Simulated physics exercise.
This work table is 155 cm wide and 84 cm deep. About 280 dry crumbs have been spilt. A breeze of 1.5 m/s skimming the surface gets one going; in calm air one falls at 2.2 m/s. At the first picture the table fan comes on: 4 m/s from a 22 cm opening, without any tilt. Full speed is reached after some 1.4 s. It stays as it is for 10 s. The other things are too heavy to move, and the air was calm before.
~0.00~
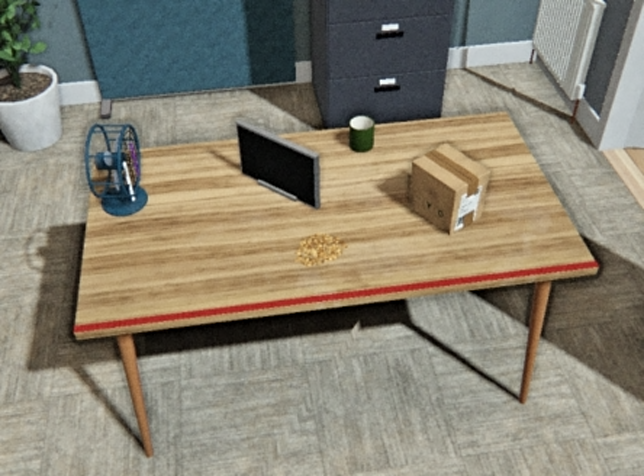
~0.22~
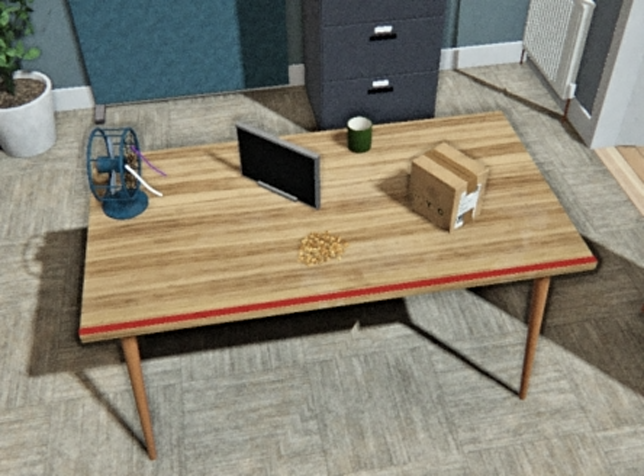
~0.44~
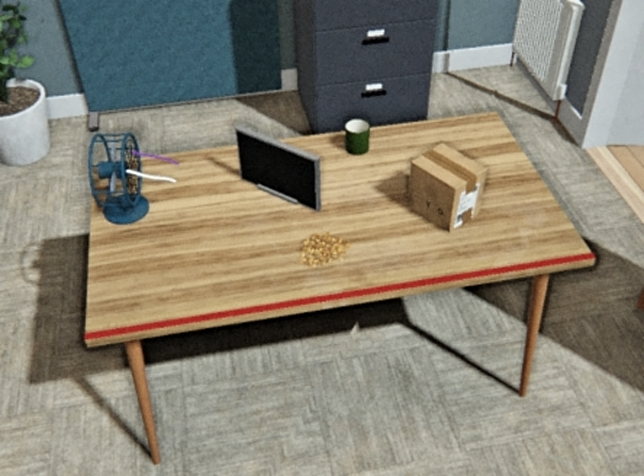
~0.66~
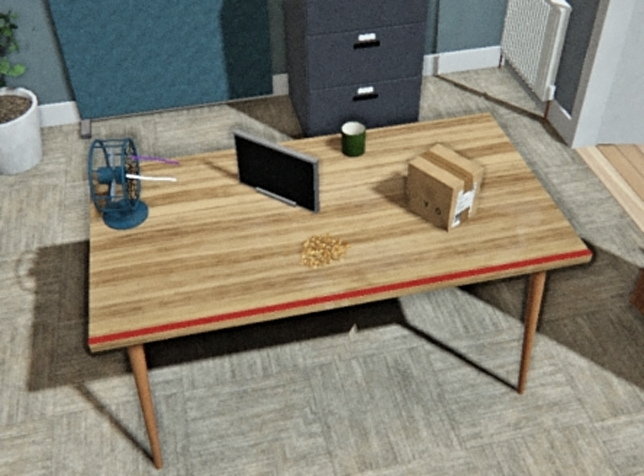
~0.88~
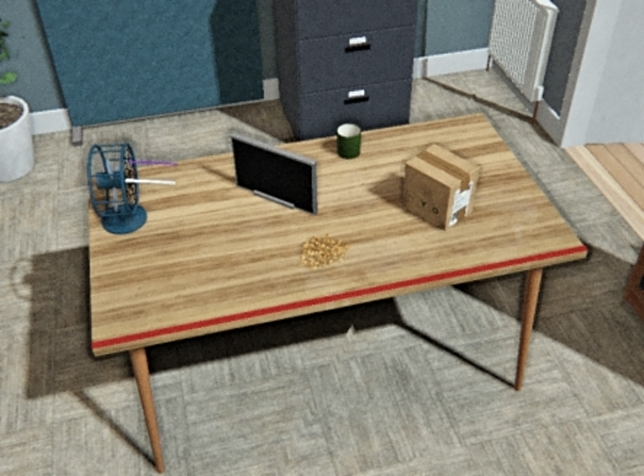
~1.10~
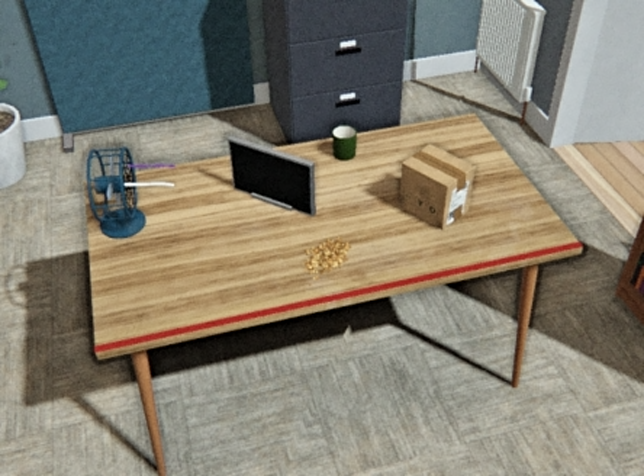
To begin with, a blue fan, a dark screen, a green mug, a cardboard box and a small pile of crumbs sit on a wooden table. Ribbons on the fan then stream out to the right while the view drifts slightly, and finally the crumbs shift just a little.
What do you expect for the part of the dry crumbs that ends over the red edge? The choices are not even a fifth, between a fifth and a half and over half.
The share over the red edge is more than half.
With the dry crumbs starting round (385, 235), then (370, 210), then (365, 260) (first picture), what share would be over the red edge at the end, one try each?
In turn about 60 %, 5 %, 100 %.
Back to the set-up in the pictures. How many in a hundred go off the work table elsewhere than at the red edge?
About 0 %.
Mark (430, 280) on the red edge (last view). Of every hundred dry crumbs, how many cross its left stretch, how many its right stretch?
Some 100 % left, 3 % right.
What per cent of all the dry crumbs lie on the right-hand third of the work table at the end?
Near 0 %.
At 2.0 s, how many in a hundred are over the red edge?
Some 100 per cent.
After 2.0 s, 0 % are on the move or not yet settled, 100 % are over the red edge.
After 3.2 s, 0 % are on the move or not yet settled, 100 % are over the red edge.
After 5.5 s, 0 % are on the move or not yet settled, 100 % are over the red edge.
After 10.0 s, at the end, 100 % are over the red edge.
